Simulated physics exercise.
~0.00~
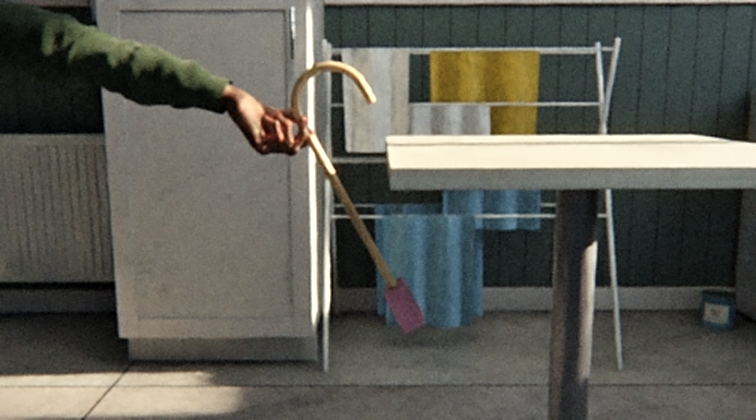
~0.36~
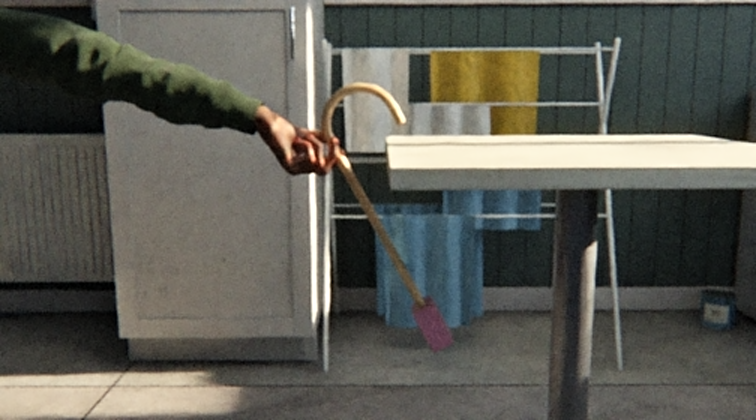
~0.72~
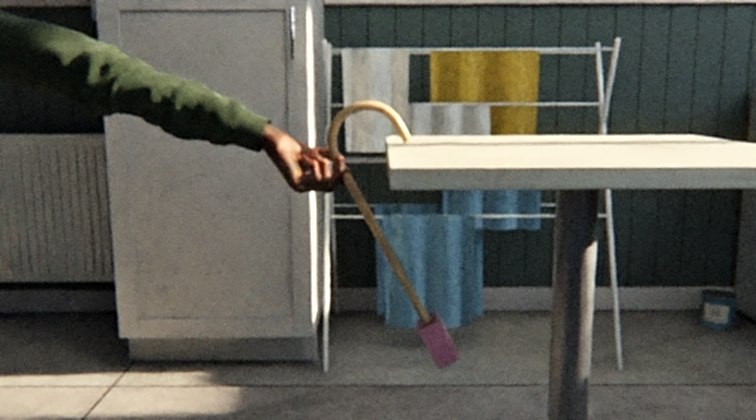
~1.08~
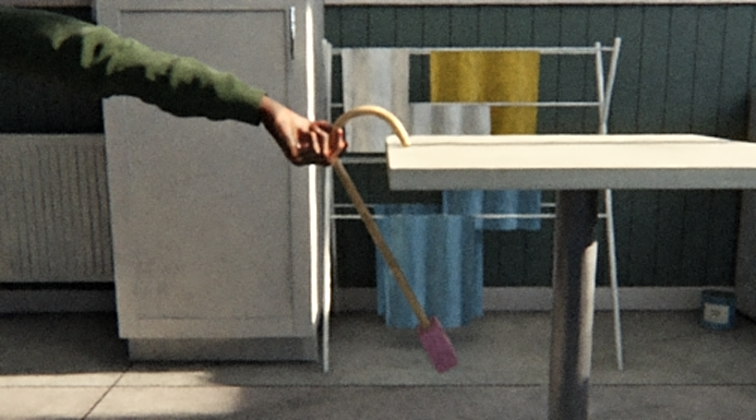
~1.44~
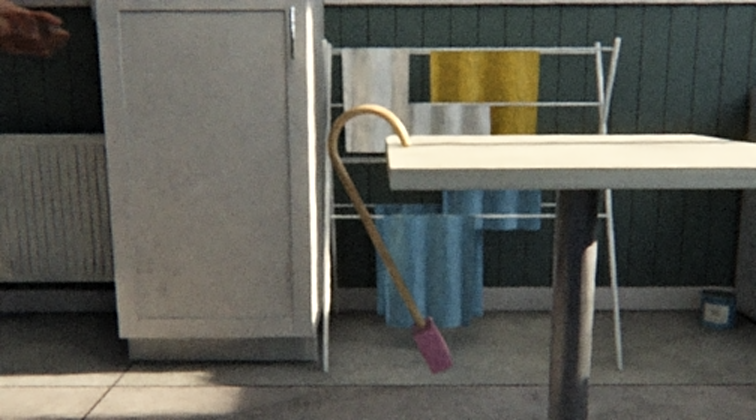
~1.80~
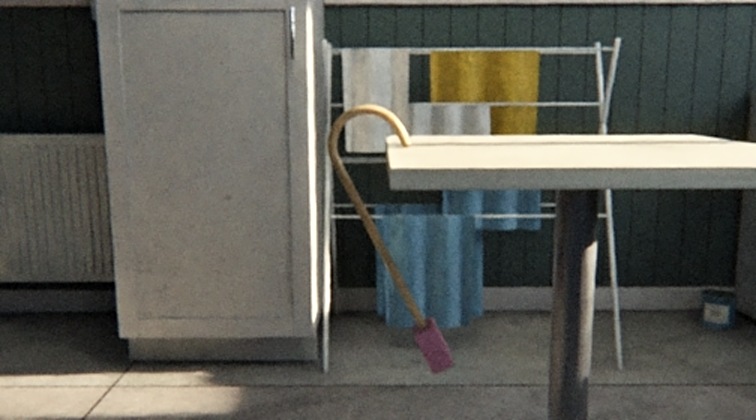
A hand hooks a curved-handled pink brush on the table edge, and it stays hanging.
